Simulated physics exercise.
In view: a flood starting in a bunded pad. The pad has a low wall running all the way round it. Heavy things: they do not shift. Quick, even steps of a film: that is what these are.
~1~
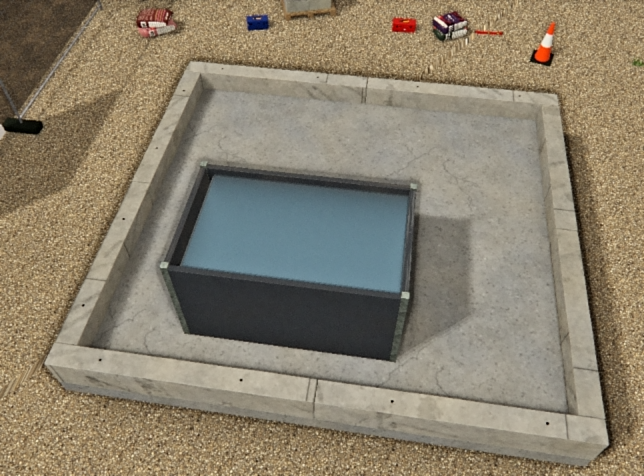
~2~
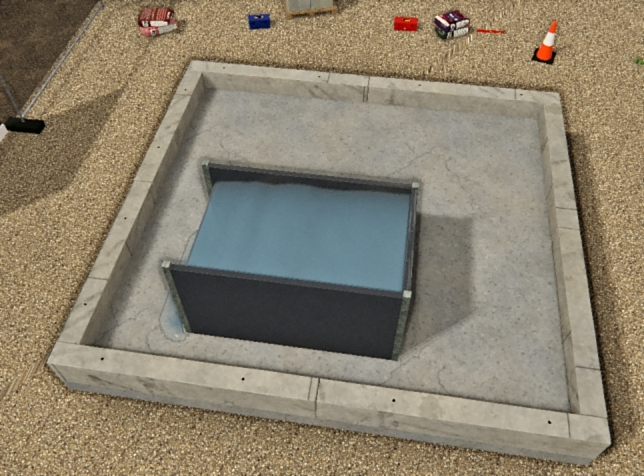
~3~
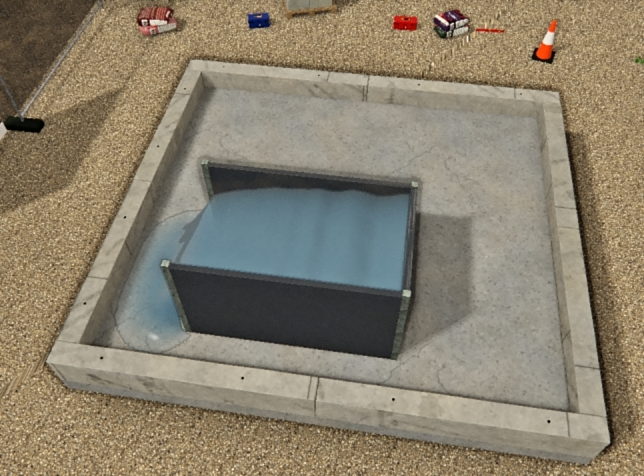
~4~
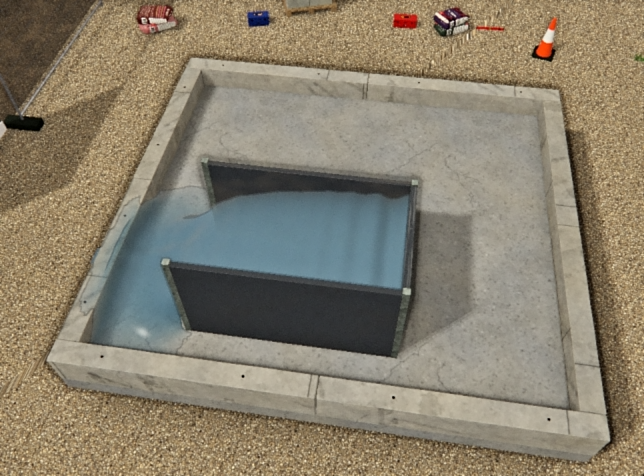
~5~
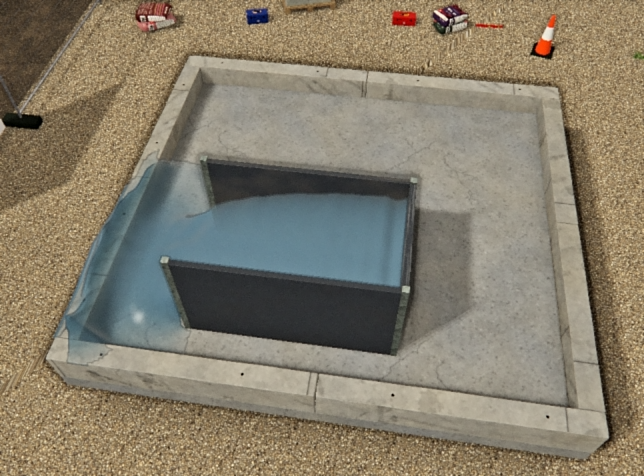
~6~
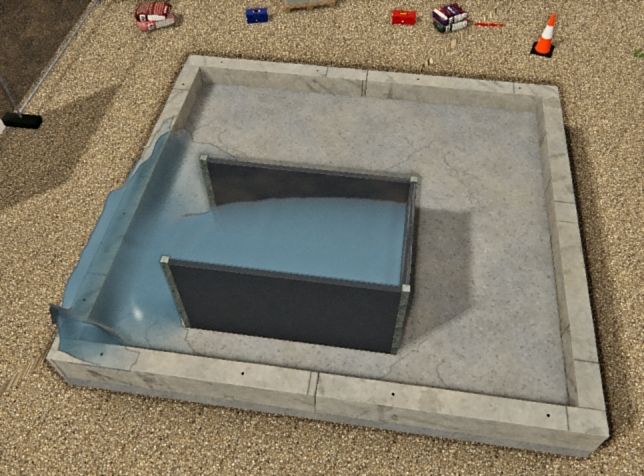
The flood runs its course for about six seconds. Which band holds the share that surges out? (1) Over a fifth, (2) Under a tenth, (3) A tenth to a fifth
(1) Over a fifth.
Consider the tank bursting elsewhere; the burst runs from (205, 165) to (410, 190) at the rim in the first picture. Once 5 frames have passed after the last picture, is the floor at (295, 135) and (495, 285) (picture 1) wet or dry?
Taking them as listed, I'd say drenched and unwetted.
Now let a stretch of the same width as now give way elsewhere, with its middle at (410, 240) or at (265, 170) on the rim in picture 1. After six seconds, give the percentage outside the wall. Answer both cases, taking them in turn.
Some 28 in a hundred first, then some 16 in a hundred.
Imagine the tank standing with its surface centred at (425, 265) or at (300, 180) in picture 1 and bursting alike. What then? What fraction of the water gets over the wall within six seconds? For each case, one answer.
So it's 24 in a hundred first and 36 in a hundred second.
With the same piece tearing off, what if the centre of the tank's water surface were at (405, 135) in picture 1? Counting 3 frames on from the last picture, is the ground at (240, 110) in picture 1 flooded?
Submerged.
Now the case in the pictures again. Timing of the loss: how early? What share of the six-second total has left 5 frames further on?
About 50 per cent.
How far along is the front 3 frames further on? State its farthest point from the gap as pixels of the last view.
About at (204, 85).
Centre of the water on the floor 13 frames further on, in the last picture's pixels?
My reading is close to (245, 241).
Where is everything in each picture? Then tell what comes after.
The water tank at (296, 231) is whole and still, in the first frame.
Water pours out at (203, 256) and has run to (181, 336), in the second frame.
Water pours out at (203, 260) and has run to (125, 328), in the third frame.
Water pours out at (204, 262) and has run to a hidden place, in the fourth frame.
The front is at (170, 164), out from the gap at (204, 261), in the fifth frame.
The front is at (183, 132), out from the gap at (204, 261), in the sixth frame.
A moment on, water covers 20 % of the floor; the low wall has let 12 % over.
Next, water covers 25 % of the floor; the low wall has let 19 % over.
Then, water covers 50 % of the floor; the low wall has let 35 % over.
Later, water covers 65 % of the floor; the low wall has let 37 % over.
In the end, water covers 85 % of the floor; the low wall has let 37 % over.
